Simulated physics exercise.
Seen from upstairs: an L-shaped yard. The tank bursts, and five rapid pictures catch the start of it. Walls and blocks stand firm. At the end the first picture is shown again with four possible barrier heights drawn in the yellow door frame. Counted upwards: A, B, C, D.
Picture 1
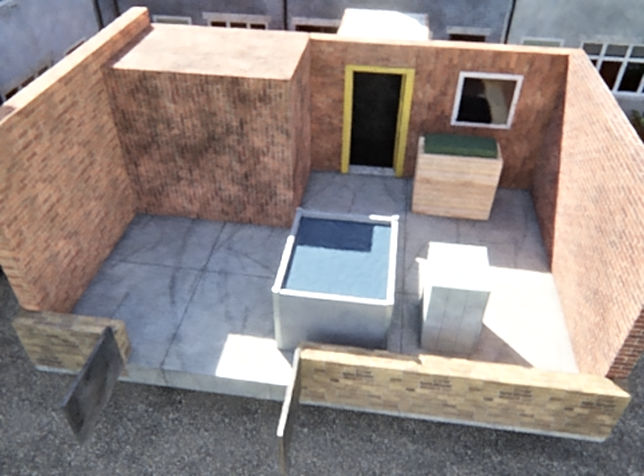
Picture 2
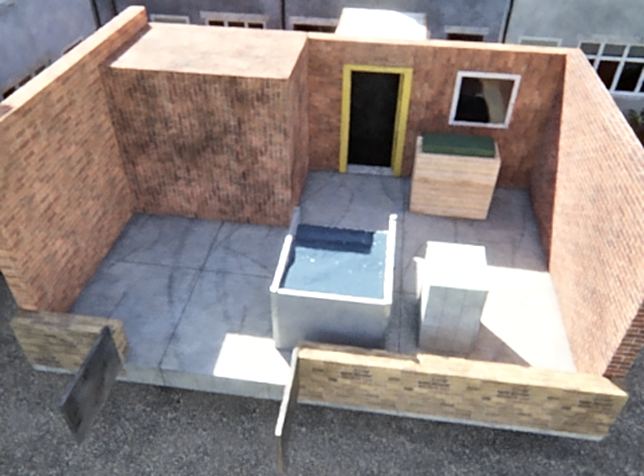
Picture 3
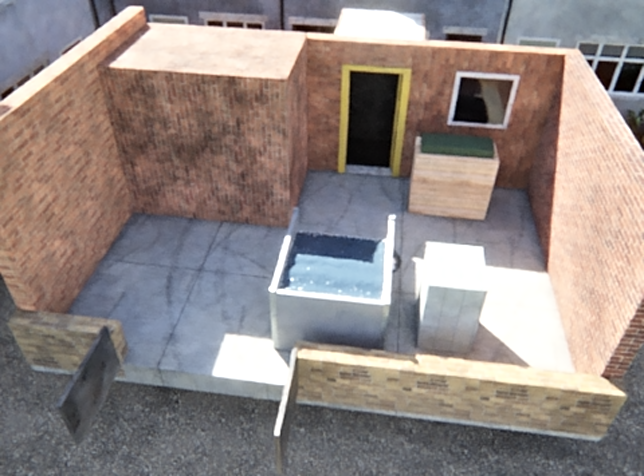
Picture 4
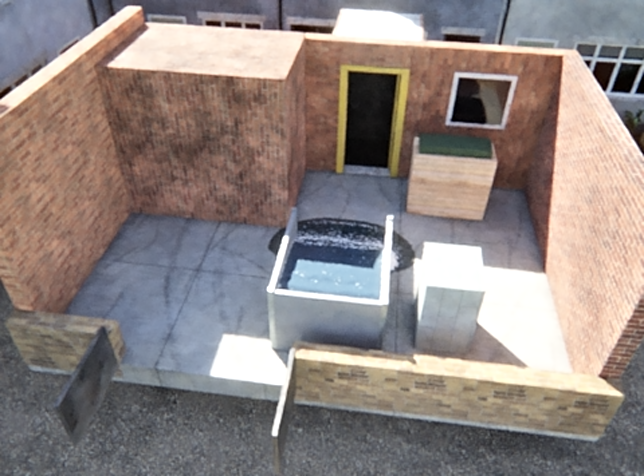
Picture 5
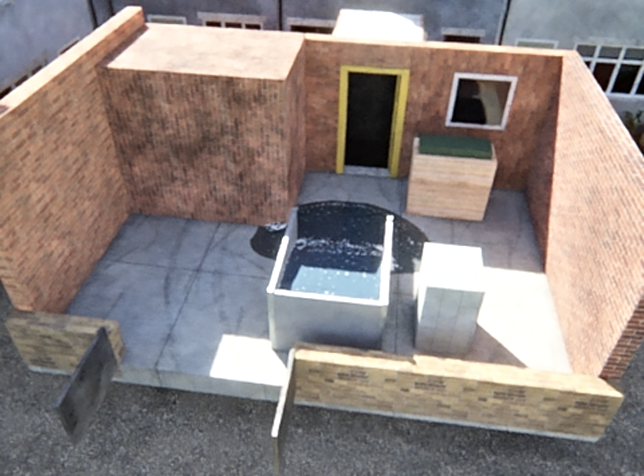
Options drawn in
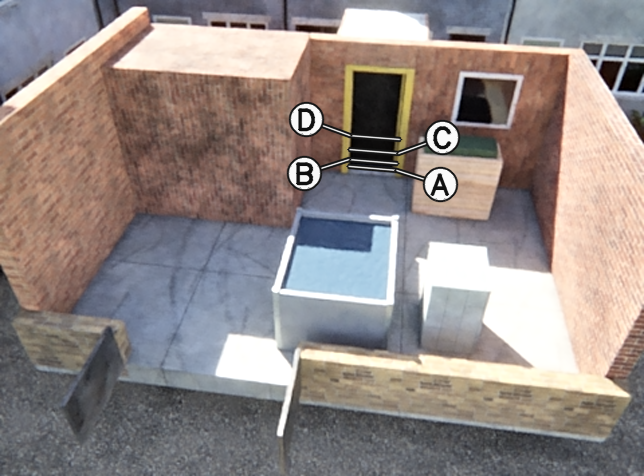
Water poured out over the back of a pale open tank in a brick-walled yard, its level dropping inside as a dark puddle spread across the paving behind it, toward the yellow-framed doorway.
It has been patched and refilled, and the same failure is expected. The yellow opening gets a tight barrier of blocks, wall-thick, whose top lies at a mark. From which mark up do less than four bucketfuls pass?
The answer is height C.
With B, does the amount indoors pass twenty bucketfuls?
No, it does not.
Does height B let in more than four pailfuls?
Yes.
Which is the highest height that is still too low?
B.
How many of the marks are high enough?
Two of the four.
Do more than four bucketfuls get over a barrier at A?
Yes, that goes wrong.
On the marked copy, A at (372, 168); B at (372, 161); C at (373, 151); D at (374, 137); from the bottom up A, B, C, D.
For height A, dozens of bucketfuls pour in.
For height B, about 12 bucketfuls get in.
For height C, a splash gets over, under a bucket.
For height D, nothing gets over.
